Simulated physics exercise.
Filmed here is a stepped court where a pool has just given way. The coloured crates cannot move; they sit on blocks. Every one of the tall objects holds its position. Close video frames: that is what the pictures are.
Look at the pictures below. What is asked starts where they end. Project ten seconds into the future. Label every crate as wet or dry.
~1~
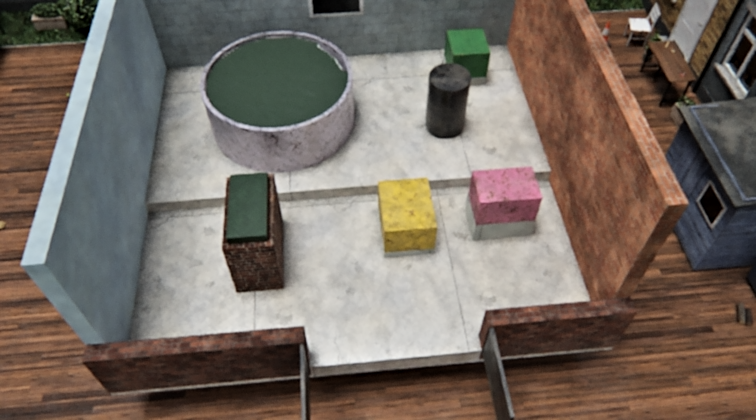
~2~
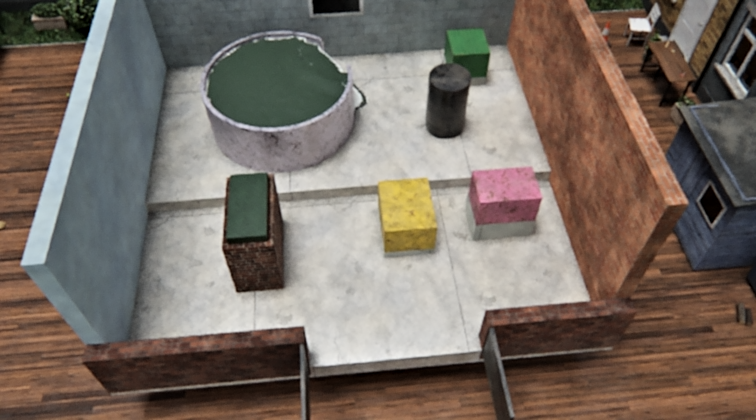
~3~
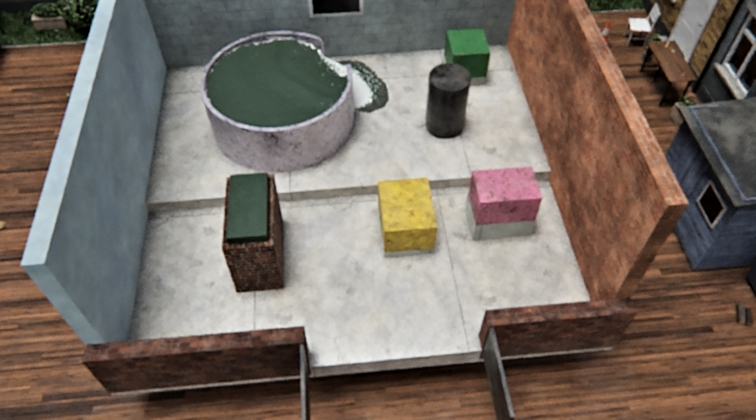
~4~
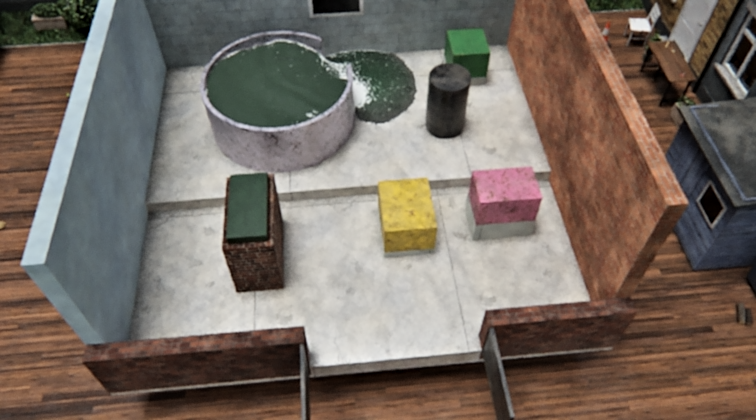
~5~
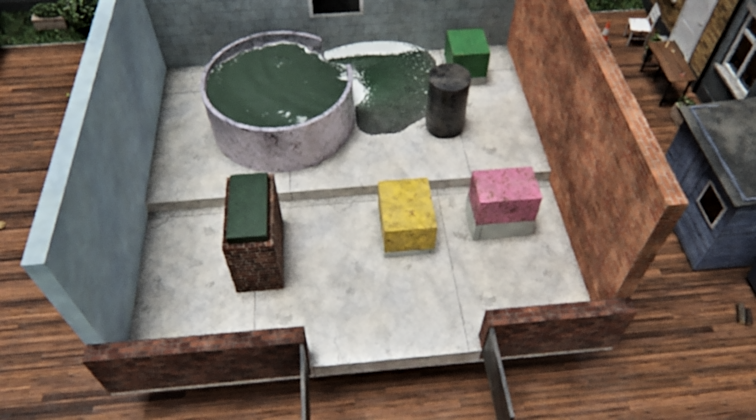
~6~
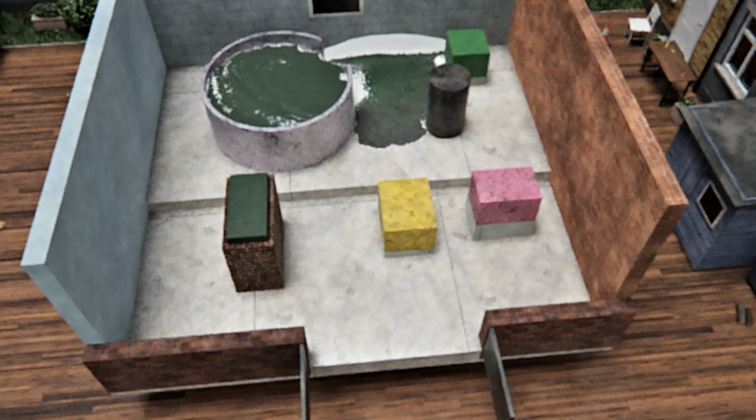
Yellow crate: Wet; green crate: Wet; pink crate: Dry.
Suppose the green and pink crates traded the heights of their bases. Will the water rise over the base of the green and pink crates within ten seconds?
The green crate is reached and the pink crate is reached.
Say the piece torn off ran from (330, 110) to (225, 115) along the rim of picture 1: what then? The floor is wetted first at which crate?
I'd go with the one in yellow.
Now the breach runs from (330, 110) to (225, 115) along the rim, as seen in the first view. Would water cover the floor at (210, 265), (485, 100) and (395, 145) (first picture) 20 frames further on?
Drenched; spared; spared.
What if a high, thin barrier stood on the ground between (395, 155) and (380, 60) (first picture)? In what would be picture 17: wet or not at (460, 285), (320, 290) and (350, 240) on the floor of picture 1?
As listed: Not flooded, flooded, under water.
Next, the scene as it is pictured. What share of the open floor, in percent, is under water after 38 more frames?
Around 90 in a hundred.
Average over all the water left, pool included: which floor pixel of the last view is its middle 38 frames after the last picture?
Close to pixel (367, 151).
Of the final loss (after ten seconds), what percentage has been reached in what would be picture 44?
Note - share reached: 10 %.
A moment on, water covers 20 % of the floor; the yellow crate not reached, the green crate water round its plinth, the pink crate not reached.
Next, water covers 30 % of the floor; the yellow crate water round its plinth, the green crate water round its plinth, the pink crate water round its plinth.
Then, water covers 50 % of the floor; the yellow crate water round its plinth, the green crate water round its plinth, the pink crate water round its plinth.
Later, water covers 90 % of the floor; the yellow crate water round its plinth, the green crate water round its plinth, the pink crate water round its plinth.
In the end, water covers 100 % of the floor; the yellow crate was topped, the green crate was topped, the pink crate stayed above the water.
